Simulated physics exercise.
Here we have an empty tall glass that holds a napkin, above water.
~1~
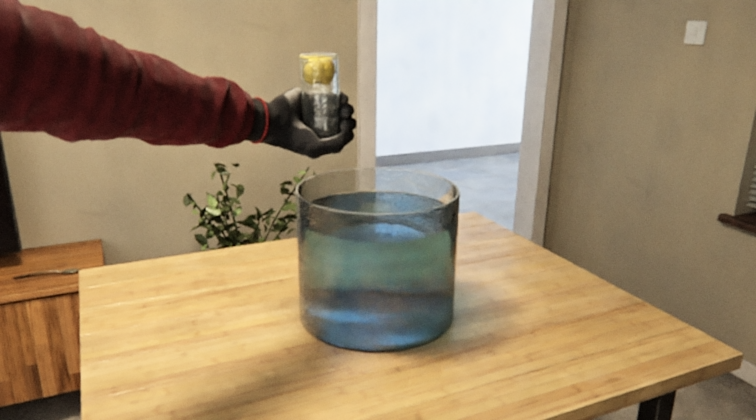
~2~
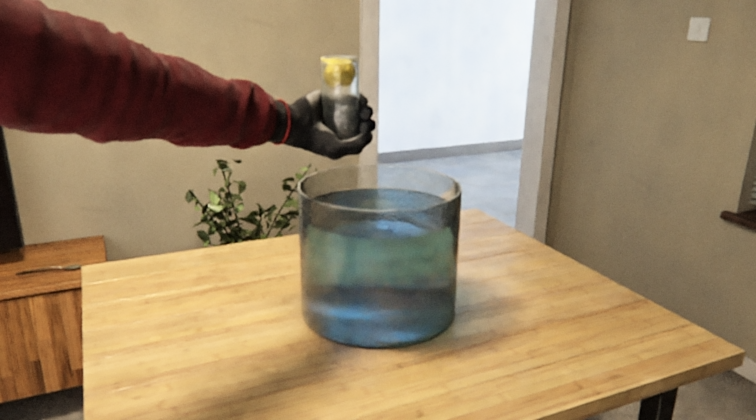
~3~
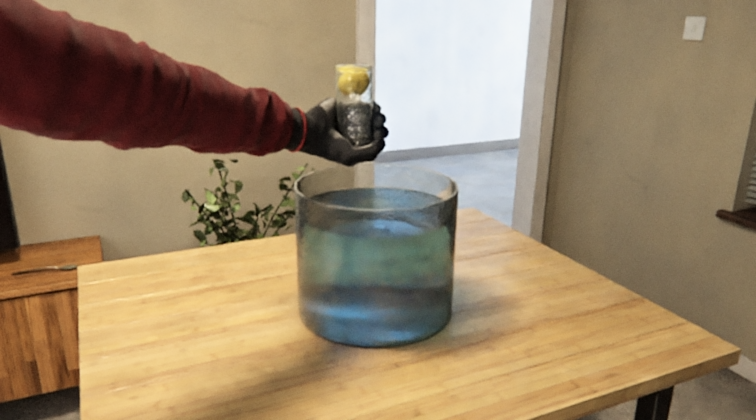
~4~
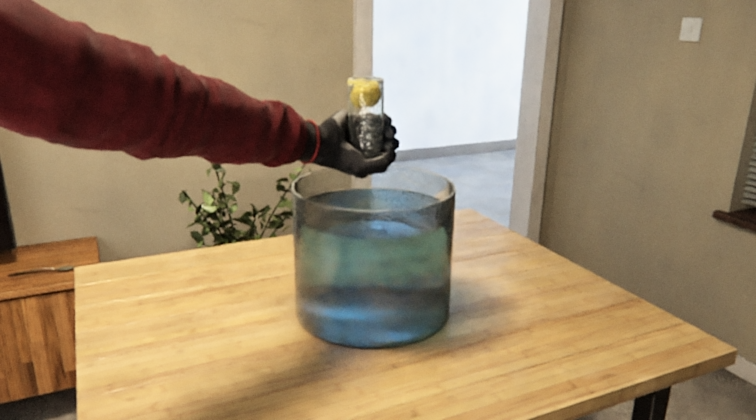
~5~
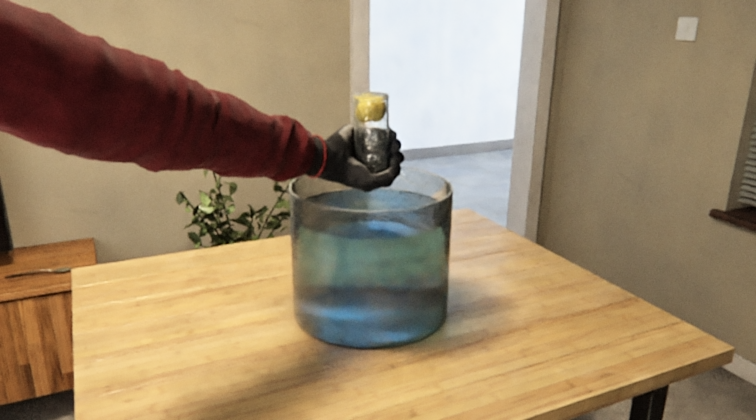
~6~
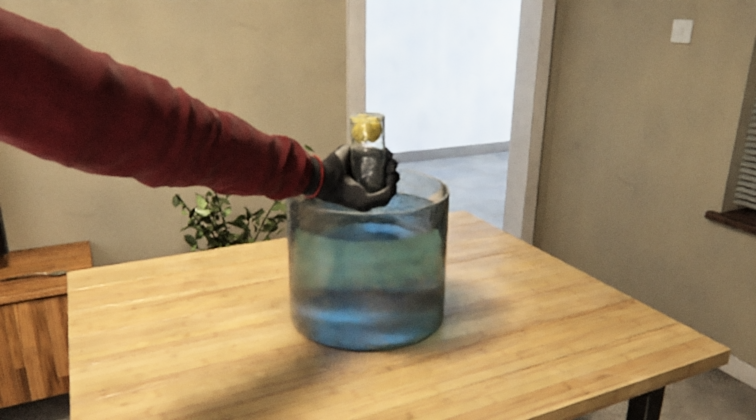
A gloved hand in a red sleeve moved slightly right and steadily lowered an upside-down tall glass with a crumpled yellow napkin inside, bringing it down close above the water in a clear tub.
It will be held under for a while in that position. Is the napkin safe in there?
It keeps dry.
Soon after, the tall glass enters the water.
Later, air is trapped inside and holds the level down.
In the end, the tall glass is under, still full of air, and the napkin is dry.
